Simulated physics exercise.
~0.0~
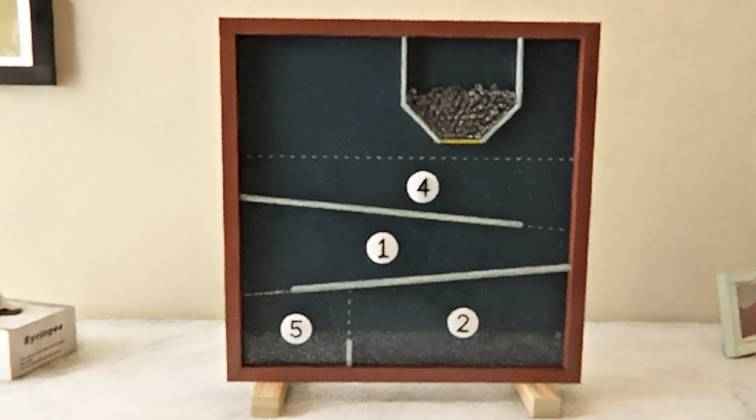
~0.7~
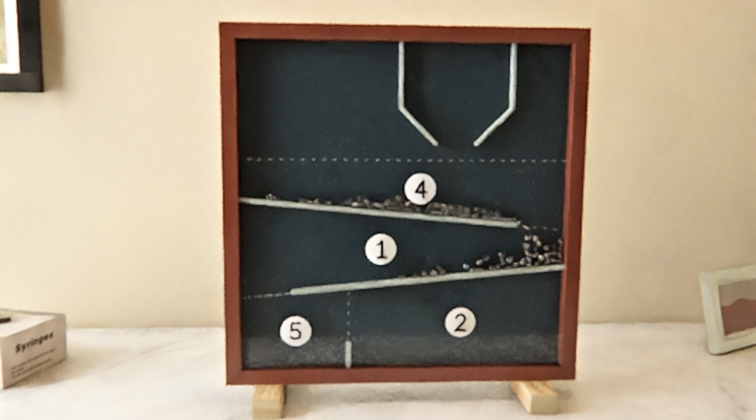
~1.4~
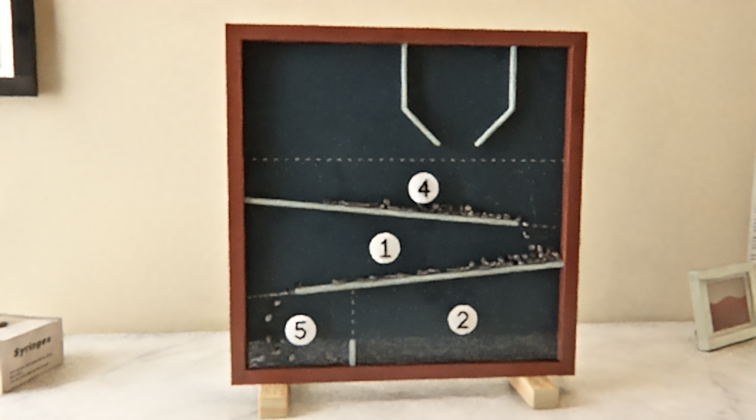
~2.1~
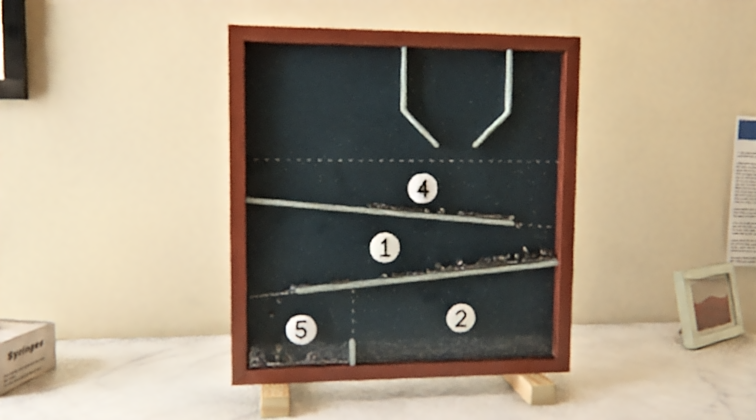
On a marble counter, small dark beads dropping from a hopper and sliding down two sloping ledges, many gathering at lower left.
